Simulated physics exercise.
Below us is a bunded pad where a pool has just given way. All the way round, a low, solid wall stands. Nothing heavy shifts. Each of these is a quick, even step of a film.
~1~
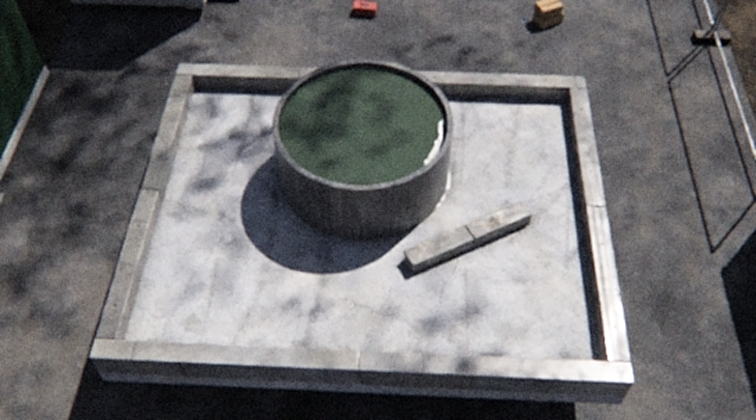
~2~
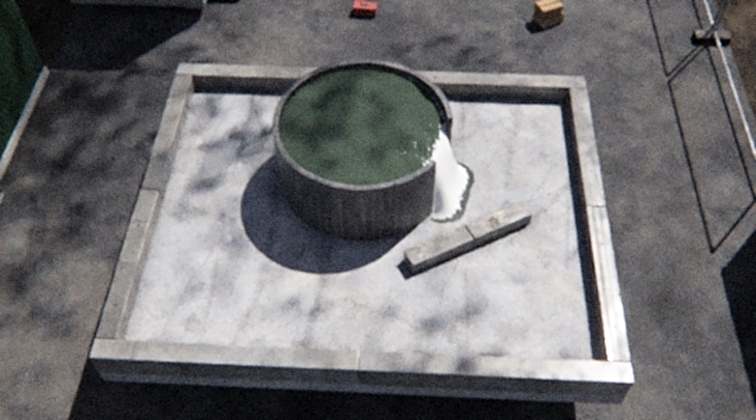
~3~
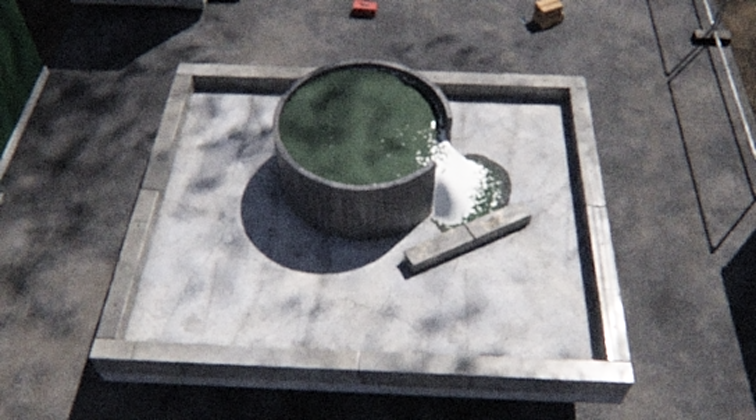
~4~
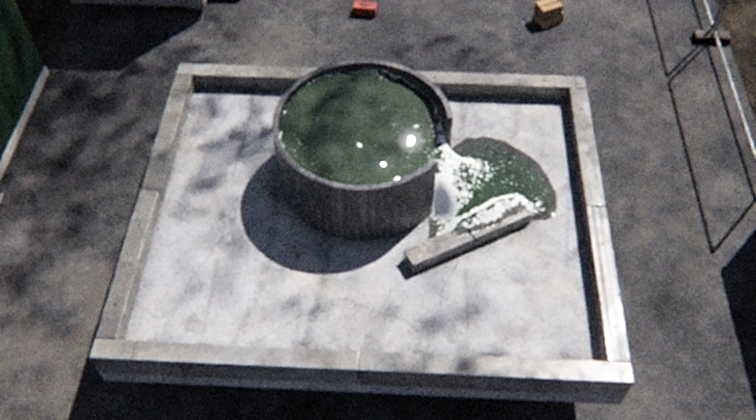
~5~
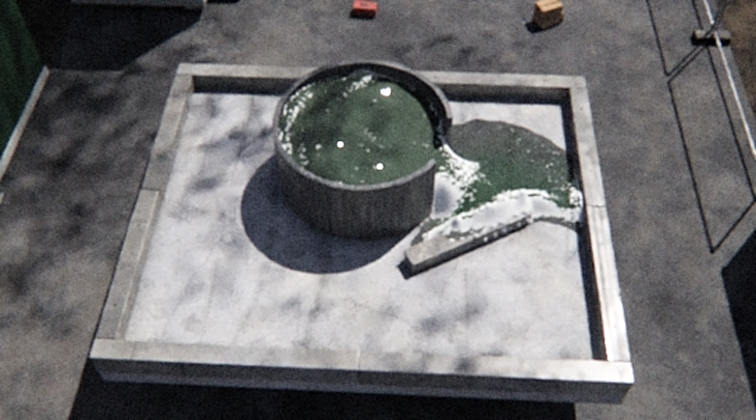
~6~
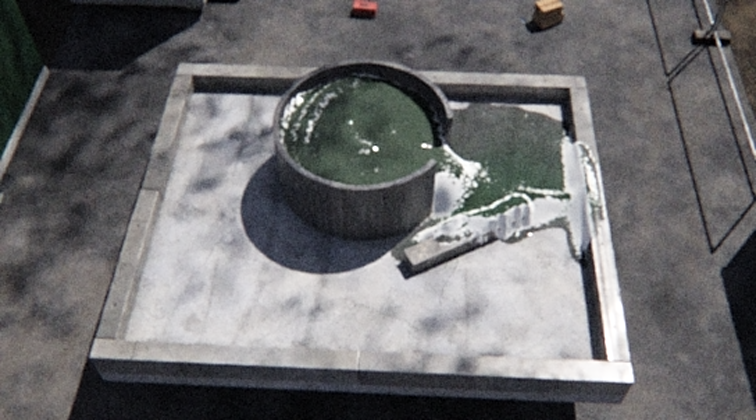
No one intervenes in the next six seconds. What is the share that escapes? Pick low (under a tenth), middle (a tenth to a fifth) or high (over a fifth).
I would say middle, a tenth to a fifth.
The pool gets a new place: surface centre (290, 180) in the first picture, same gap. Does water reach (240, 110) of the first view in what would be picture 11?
Spared.
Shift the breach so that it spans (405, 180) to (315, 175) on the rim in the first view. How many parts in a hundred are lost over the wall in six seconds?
Around 18 percent.
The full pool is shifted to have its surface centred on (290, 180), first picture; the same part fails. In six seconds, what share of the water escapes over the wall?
8 per cent.
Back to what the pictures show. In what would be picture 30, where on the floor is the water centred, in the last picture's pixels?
The water's centre sits above (411, 197).
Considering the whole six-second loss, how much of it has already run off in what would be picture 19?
Close to 65 per cent, I'd say.
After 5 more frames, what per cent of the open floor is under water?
I'd say 35 per cent.
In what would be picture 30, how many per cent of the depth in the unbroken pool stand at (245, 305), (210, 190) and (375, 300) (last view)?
I'd put them at close to 4 per cent, then 0 per cent, then 8 per cent.
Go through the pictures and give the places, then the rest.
The pool at (363, 125) is whole and still, in the first picture.
The front is at (458, 167), out from the gap at (442, 174), in the second picture.
The front is at (499, 172), out from the gap at (442, 176), in the third picture.
The front is at (549, 210), out from the gap at (442, 177), in the fourth picture.
Water pours out at (442, 177) and has run to (571, 165), in the fifth picture.
The front is at (566, 129), out from the gap at (442, 176), in the sixth picture.
A moment on, water covers 30 % of the floor; the low wall has let 0 % over.
Next, water covers 35 % of the floor; the low wall has let 2 % over.
Then, water covers 55 % of the floor; the low wall has let 10 % over.
Later, water covers 70 % of the floor; the low wall has let 14 % over.
In the end, water covers 85 % of the floor; the low wall has let 15 % over.
